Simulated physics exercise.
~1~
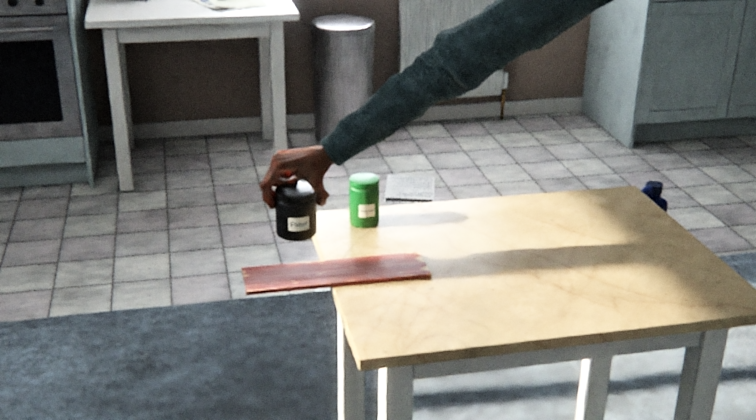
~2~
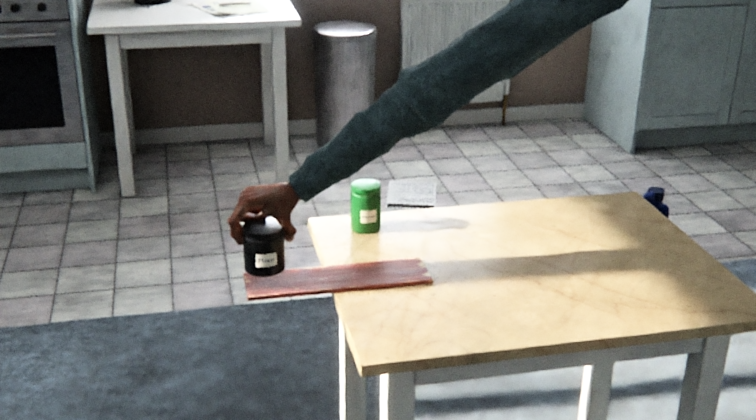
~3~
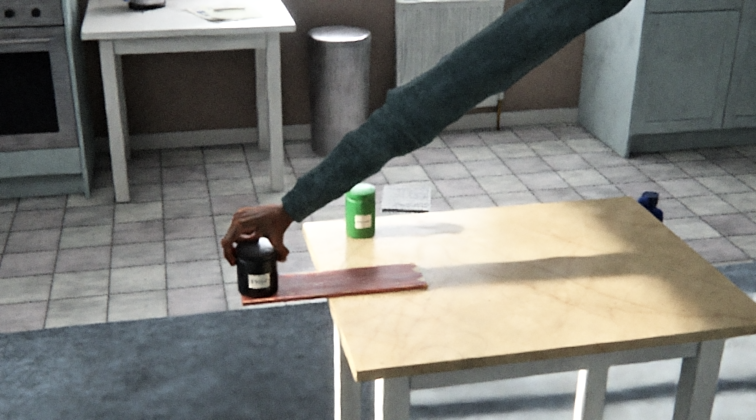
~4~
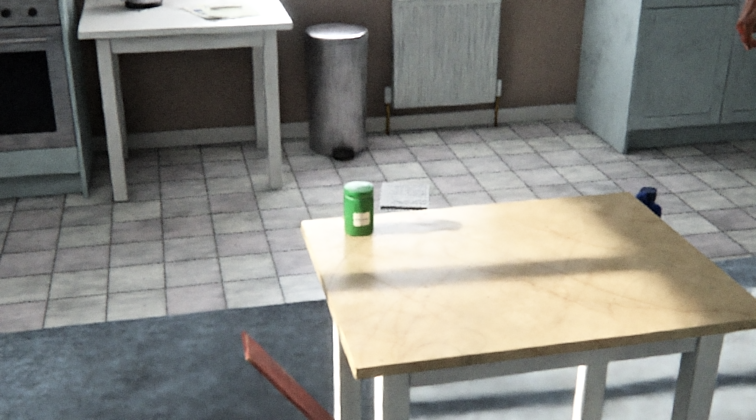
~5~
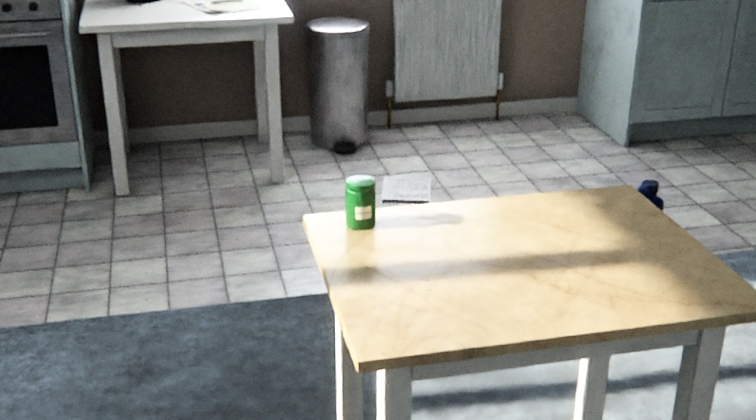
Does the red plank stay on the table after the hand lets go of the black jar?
No, the plank tips off the edge of the table and comes down, and by the end neither it nor the black jar is on the table.
A black jar was lowered by a hand onto the overhanging end of a red plank laid across a table's edge. Once the hand let go and drew away, the plank tipped off and dropped with the jar, leaving the green jar standing.
